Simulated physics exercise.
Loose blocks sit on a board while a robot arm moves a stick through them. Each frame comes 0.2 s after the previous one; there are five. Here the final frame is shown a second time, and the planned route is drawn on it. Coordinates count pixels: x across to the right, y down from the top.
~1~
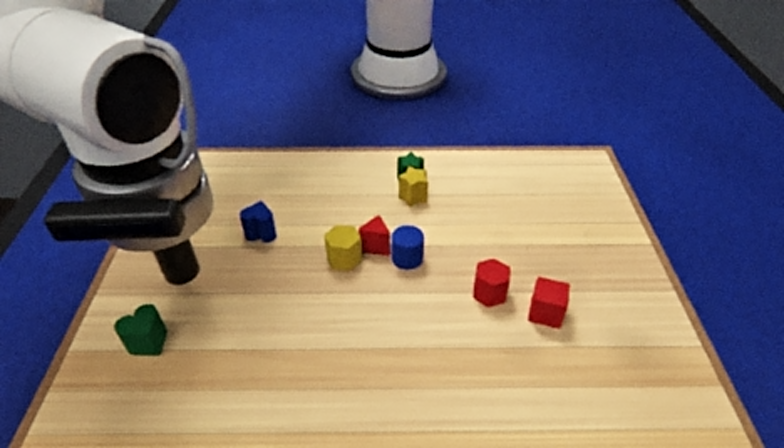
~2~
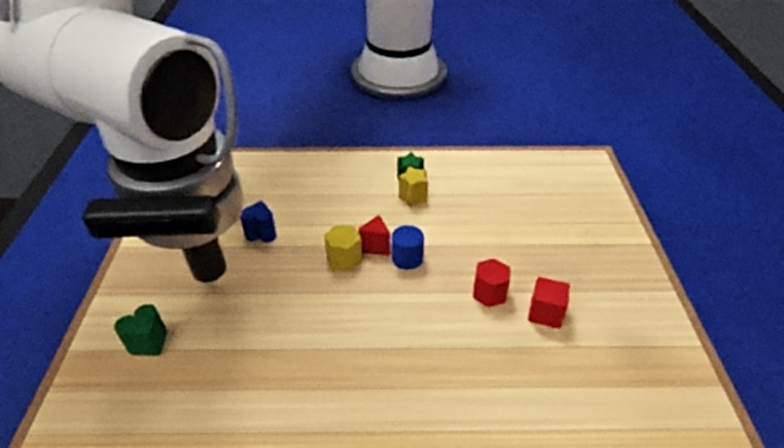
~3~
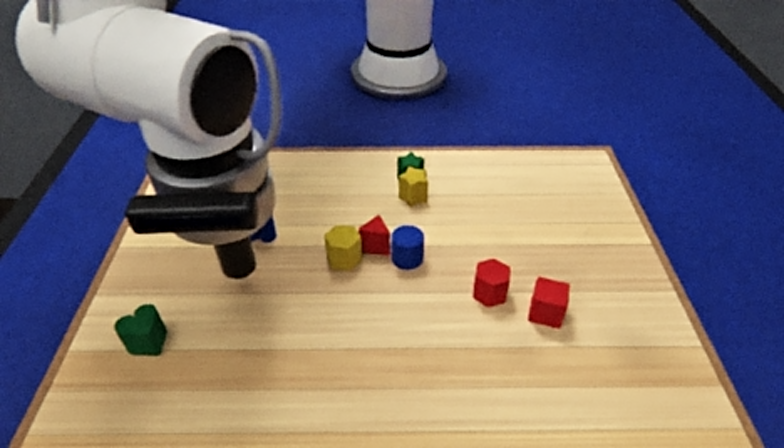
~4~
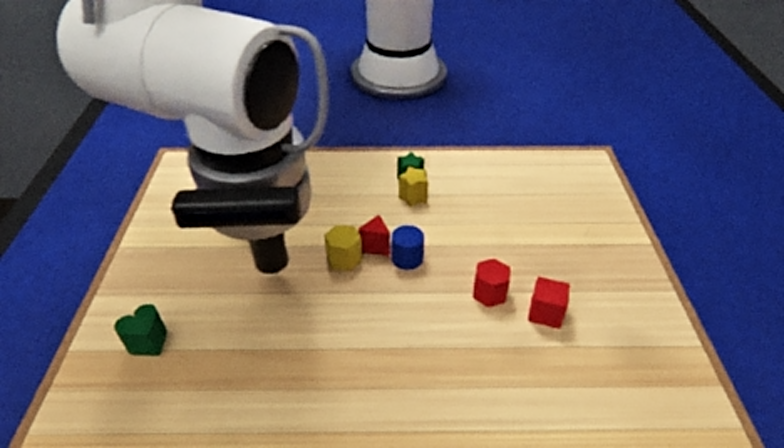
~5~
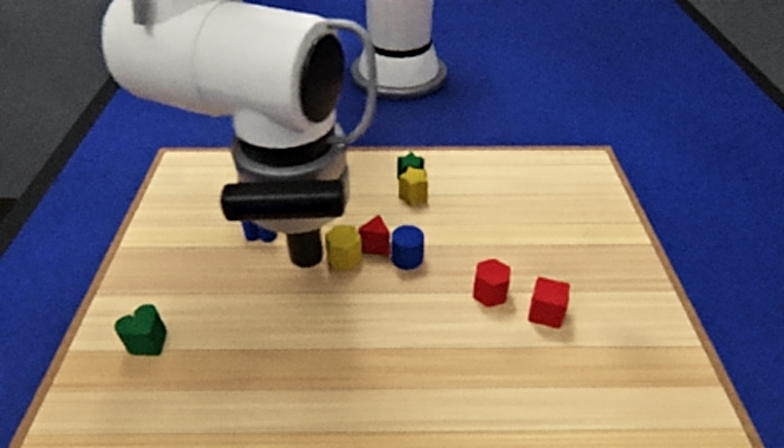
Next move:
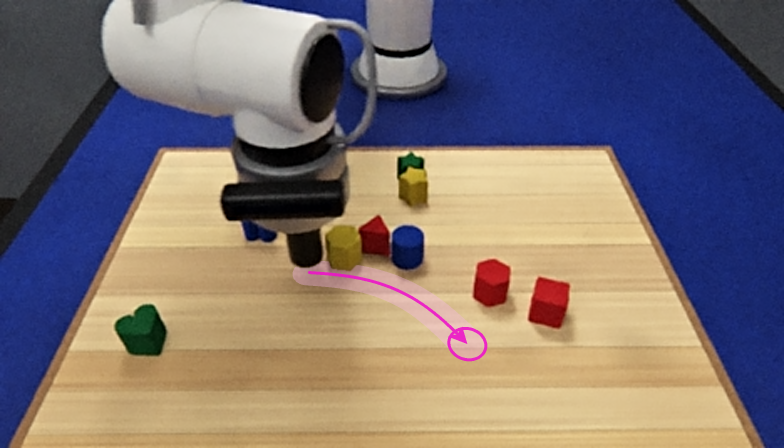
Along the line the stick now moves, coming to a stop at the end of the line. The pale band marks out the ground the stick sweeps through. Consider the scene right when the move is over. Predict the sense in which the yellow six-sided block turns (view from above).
From the top: Counterclockwise.
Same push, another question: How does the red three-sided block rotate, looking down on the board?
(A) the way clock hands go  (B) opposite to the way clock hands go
I choose A.
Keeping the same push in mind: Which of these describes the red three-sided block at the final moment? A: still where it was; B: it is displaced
My pick is B.
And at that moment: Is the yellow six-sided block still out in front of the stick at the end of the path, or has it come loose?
I predict the stick has moved past it.
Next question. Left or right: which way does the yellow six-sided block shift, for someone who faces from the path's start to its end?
Shifted left.
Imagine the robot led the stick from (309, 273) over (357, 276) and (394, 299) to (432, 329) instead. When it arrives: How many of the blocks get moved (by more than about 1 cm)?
Two blocks shift.
Path on the board, from (309, 273) by way of (368, 280) and (421, 303) to (467, 344).
The first path, step by step. One third of the way, stick at (367, 264); yellow six-sided block at (359, 231), turned 60° anticlockwise; red three-sided block at (382, 219), turned 40° clockwise.
Two thirds of the way, stick at (423, 288); yellow six-sided block at (359, 231), turned 60° anticlockwise; red three-sided block at (382, 219), turned 40° clockwise.
At the end, stick at (470, 328); yellow six-sided block at (359, 231), turned 60° anticlockwise; red three-sided block at (382, 219), turned 40° clockwise; blue round block in place.
